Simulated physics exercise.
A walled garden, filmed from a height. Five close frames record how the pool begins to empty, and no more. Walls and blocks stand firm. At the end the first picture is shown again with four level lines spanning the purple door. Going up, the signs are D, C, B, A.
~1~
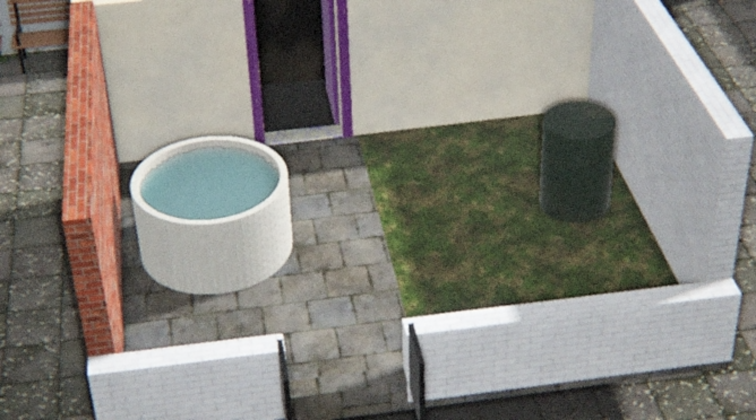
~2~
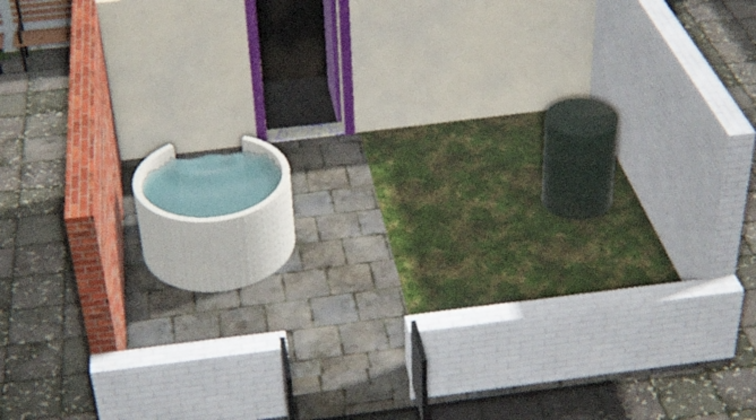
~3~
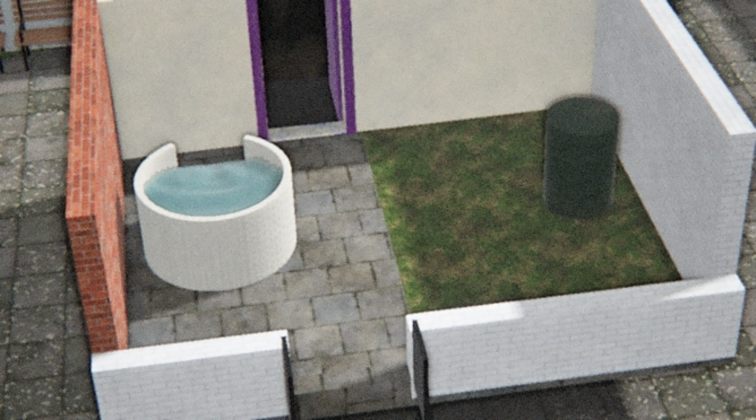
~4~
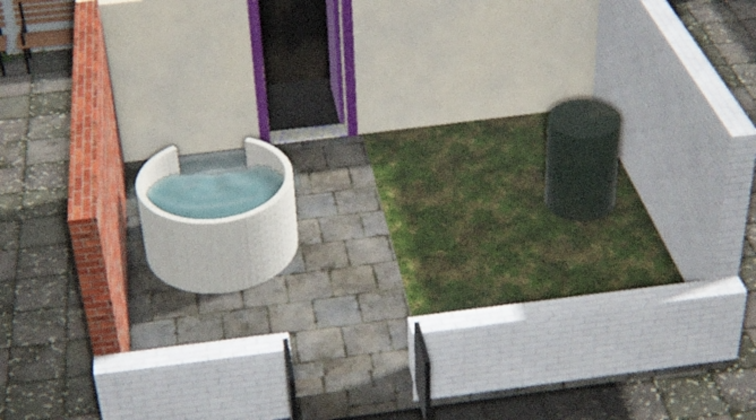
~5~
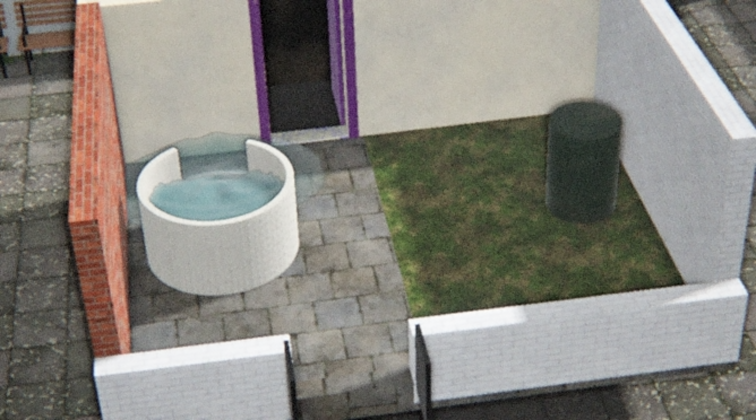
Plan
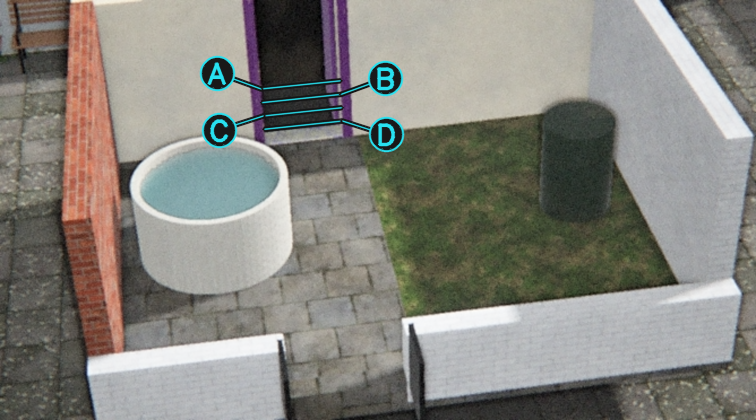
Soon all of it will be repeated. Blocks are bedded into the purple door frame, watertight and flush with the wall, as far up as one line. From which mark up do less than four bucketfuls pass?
Go for D.
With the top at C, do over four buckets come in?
No.
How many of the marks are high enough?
All of them.
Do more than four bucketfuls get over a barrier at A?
No, not at all.
On the marked copy, A at (300, 84); B at (301, 98); C at (302, 111); D at (303, 125); from the bottom up D, C, B, A.
For line A, nothing gets over.
For line B, nothing gets over.
For line C, nothing gets over.
For line D, a splash gets over, under a bucket.
